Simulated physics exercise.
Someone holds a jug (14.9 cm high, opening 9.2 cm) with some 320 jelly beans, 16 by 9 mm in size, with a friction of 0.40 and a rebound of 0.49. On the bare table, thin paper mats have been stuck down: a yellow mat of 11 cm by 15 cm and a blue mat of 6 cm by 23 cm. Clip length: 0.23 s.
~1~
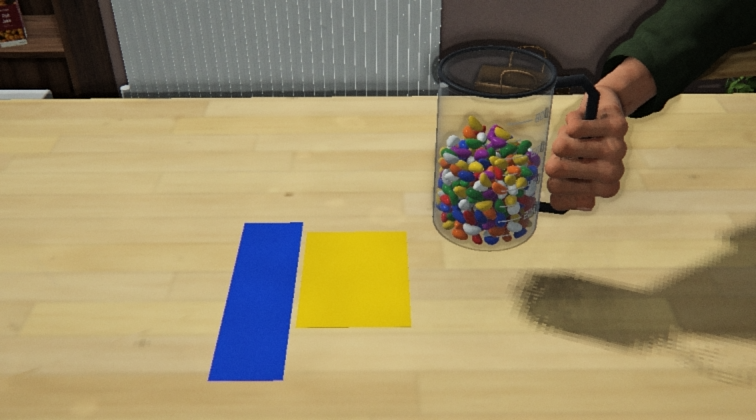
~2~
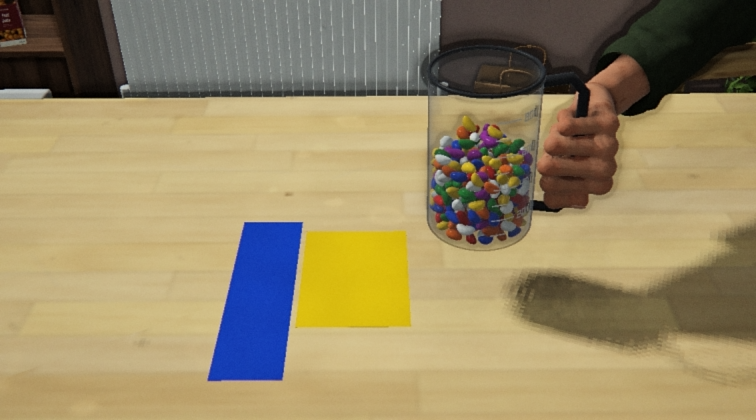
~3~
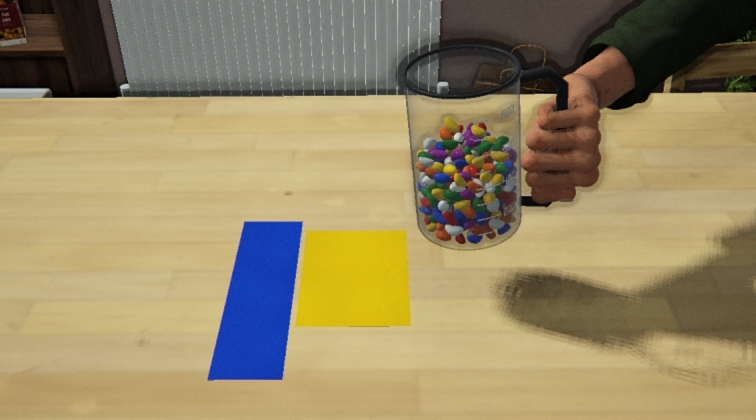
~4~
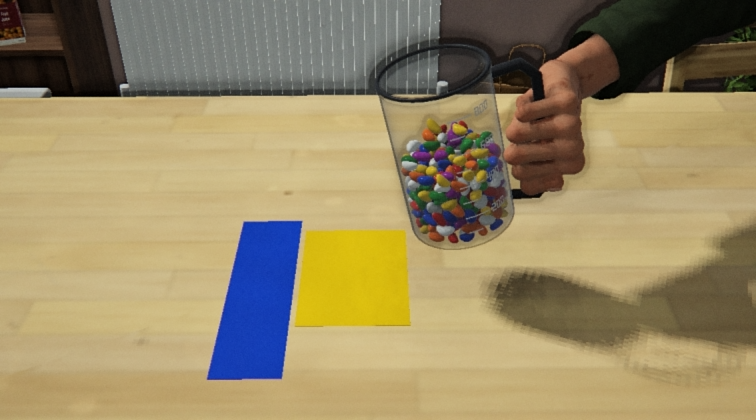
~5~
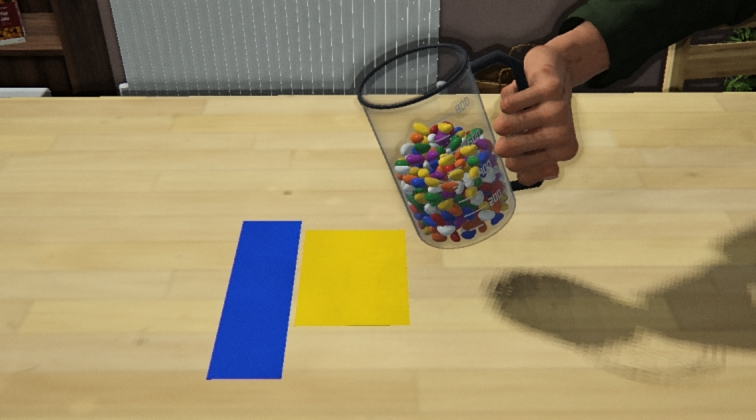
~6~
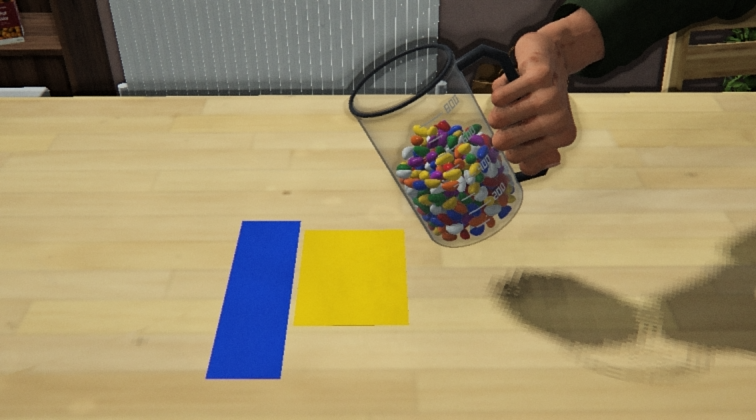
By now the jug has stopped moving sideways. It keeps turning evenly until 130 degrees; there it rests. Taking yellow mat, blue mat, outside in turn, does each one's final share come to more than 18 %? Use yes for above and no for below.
Yellow mat: Yes; blue mat: Yes; outside: Yes.
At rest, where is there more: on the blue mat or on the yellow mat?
On the yellow mat.
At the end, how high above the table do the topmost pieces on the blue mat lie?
It reaches about 2.0 cm above the table.
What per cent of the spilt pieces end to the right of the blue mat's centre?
Share: Approx. 60 %.
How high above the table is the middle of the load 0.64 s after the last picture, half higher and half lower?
It's around 12 centimetres.
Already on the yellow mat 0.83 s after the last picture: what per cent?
Close to 65 in a hundred has got there by that moment.
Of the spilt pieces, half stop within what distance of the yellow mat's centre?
14 cm.
Then, 0.25 s after the last picture, tilt 69 degrees; jug 100 %; middle of all pieces on or above the table near (475, 162).
Then, 0.45 s after the last picture, tilt 102 degrees; jug 100 %; middle of all pieces on or above the table near (472, 152).
Then, 0.64 s after the last picture, tilt 129 degrees; jug 80 %, yellow mat 20 %; middle of all pieces on or above the table near (434, 181).
Then, 0.83 s after the last picture, tilt 130 degrees; outside 5 %, jug 20 %, yellow mat 65 %, blue mat 10 %; middle of all pieces on or above the table near (358, 248).
In the end, outside 25 %, jug 0 %, yellow mat 45 %, blue mat 30 %.
